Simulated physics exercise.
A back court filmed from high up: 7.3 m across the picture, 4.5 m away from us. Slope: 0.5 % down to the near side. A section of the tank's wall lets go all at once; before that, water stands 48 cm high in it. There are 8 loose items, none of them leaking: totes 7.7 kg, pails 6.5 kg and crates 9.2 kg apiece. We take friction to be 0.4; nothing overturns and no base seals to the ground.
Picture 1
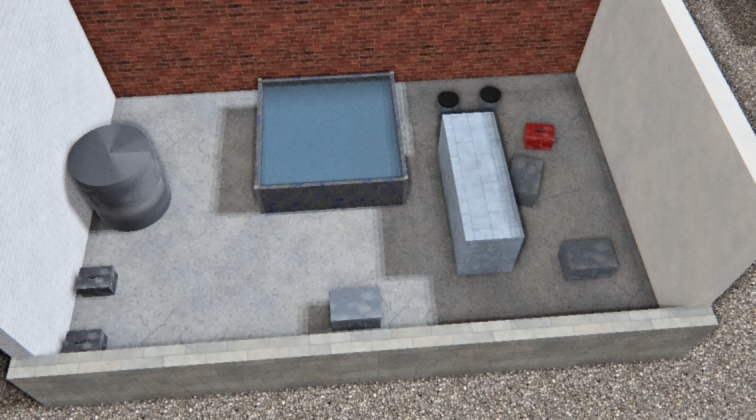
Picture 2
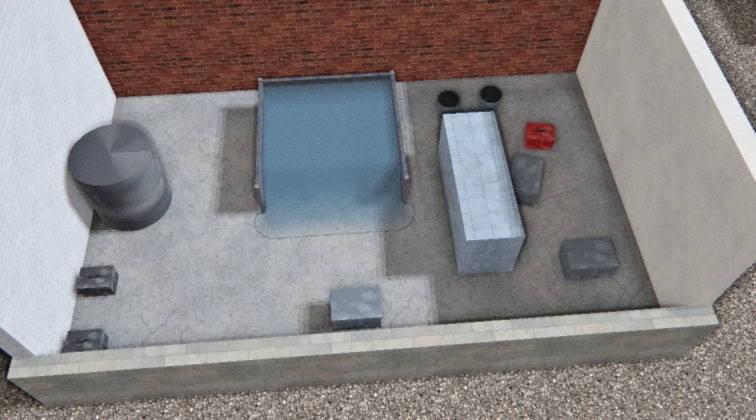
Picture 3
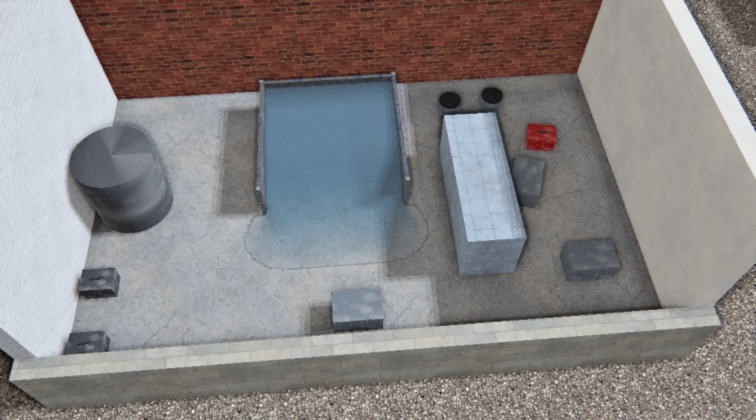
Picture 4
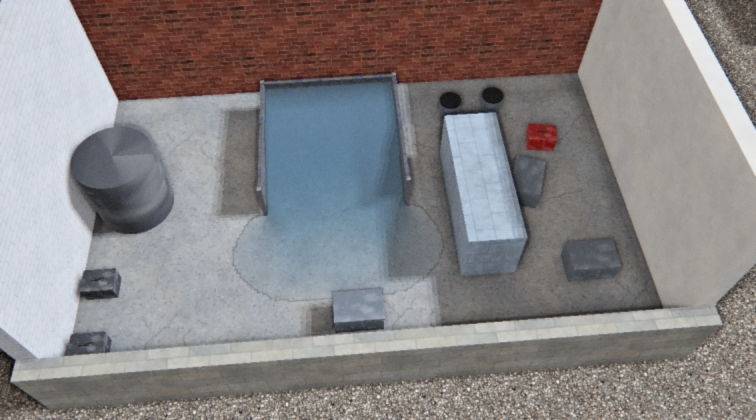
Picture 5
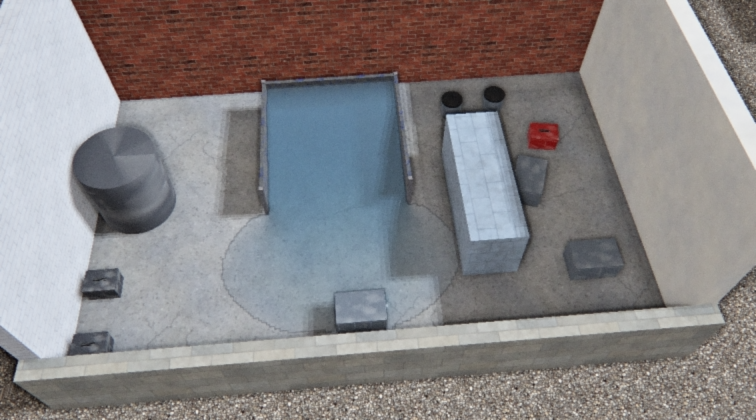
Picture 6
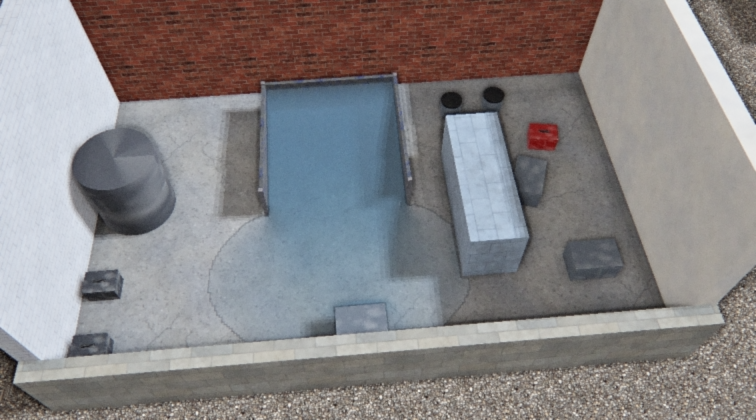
A square, dark-walled tank of blue water stands against a red brick wall in a pale-walled back court, seen from high above. A grey cylinder and two small dark blocks sit at left, a long pale block, two black round pails, a red crate and grey blocks at right, and another grey block in front. The tank's front side gives way and water spreads forward in a widening rounded sheet, surrounding the front block.
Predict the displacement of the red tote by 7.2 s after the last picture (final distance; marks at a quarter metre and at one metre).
By the end, the red tote edges a short distance.
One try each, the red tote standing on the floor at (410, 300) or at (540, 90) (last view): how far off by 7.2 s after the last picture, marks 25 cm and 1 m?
In that order: It gets carried off; it travels far.
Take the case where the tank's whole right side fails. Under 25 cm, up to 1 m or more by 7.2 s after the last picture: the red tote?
Under that change, the red tote covers a big distance.
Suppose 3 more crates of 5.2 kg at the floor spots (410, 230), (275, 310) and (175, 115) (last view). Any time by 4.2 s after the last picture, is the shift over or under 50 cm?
Listed order gives above the limit, above the limit, within the limit.
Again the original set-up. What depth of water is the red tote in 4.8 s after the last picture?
3 cm, roughly.
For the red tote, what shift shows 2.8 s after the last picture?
Roughly 0 cm by then.
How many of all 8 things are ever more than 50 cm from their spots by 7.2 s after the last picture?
6.
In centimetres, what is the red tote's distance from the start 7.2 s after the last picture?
It's about 80 cm away.
Then, 0.9 s after the last picture the red tote is near (544, 132), 0.0 m from its start, aground; 1 afloat.
Then, 2.8 s after the last picture the red tote is near (544, 132), 0.0 m from its start, aground; 2 afloat.
Then, 4.8 s after the last picture the red tote is near (528, 113), 0.4 m from its start, aground; 3 afloat.
Then, 7.2 s after the last picture the red tote is near (516, 100), 0.7 m from its start, afloat; 4 afloat.
